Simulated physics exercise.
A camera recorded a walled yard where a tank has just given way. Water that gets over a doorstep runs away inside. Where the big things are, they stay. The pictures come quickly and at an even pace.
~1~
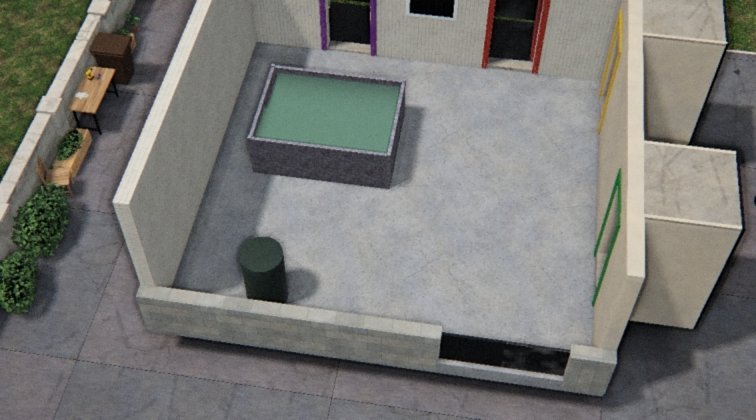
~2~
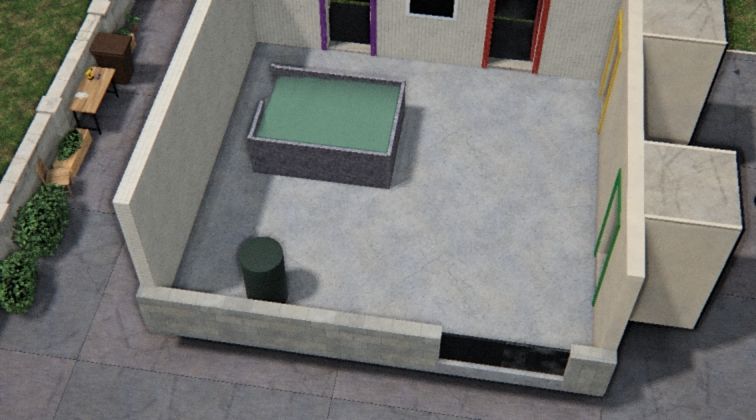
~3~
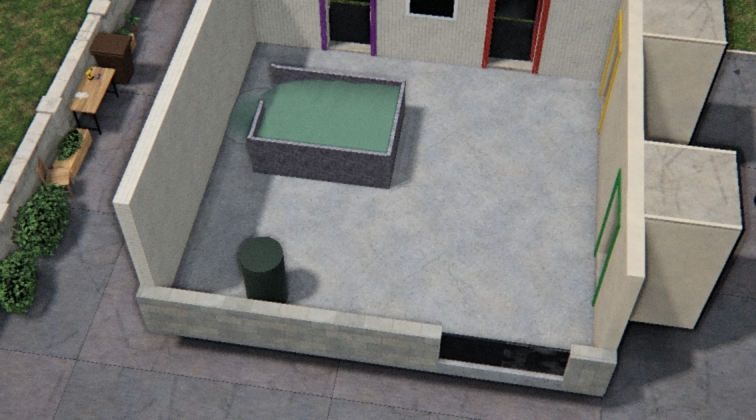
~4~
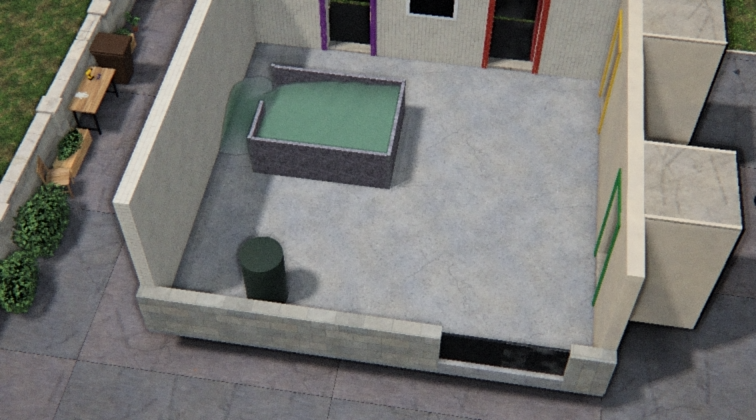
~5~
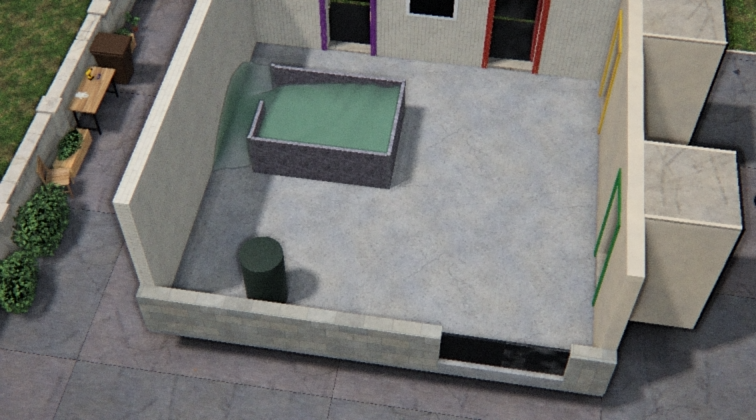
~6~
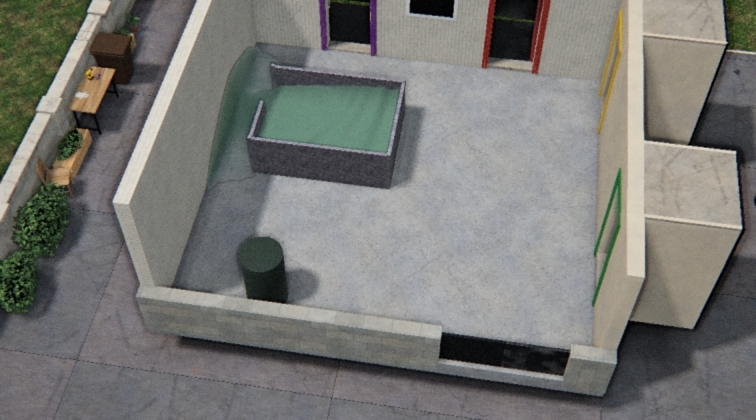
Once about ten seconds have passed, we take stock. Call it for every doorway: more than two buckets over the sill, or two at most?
My call: The yellow door more than two; the red door two at most; the purple door more than two; the green door two at most.
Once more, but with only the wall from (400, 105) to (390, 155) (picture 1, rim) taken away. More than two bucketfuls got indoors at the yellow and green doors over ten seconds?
The yellow door exceeds the limit and the green door exceeds the limit.
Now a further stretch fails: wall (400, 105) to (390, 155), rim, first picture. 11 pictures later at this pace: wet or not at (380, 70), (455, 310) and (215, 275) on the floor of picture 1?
Unwetted, submerged, unwetted.
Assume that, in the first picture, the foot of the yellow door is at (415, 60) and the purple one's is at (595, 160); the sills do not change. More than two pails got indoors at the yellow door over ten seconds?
Here, yellow undershoots.
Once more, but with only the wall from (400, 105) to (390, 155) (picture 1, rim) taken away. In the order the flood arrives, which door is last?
The answer is the purple one.
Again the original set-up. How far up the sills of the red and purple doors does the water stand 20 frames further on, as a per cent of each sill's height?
I'd say around 50 and 220 in a hundred.
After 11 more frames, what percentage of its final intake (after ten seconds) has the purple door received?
Some 10 per cent.
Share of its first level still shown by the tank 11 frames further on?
Some 60 per cent.
A moment on, water covers 15 % of the floor; the yellow door not reached, the red door not reached, the purple door wet at the sill, nothing in, the green door not reached.
Next, water covers 30 % of the floor; the yellow door not reached, the red door not reached, the purple door under two buckets in, the green door not reached.
Then, water covers 55 % of the floor; the yellow door wet at the sill, nothing in, the red door wet at the sill, nothing in, the purple door over two buckets in, the green door not reached.
Later, water covers 85 % of the floor; the yellow door far over two buckets in, the red door wet at the sill, nothing in, the purple door over two buckets in, the green door wet at the sill, nothing in.
In the end, water covers 95 % of the floor; the yellow door far over two buckets in, the red door wet at the sill, nothing in, the purple door over two buckets in, the green door wet at the sill, nothing in.
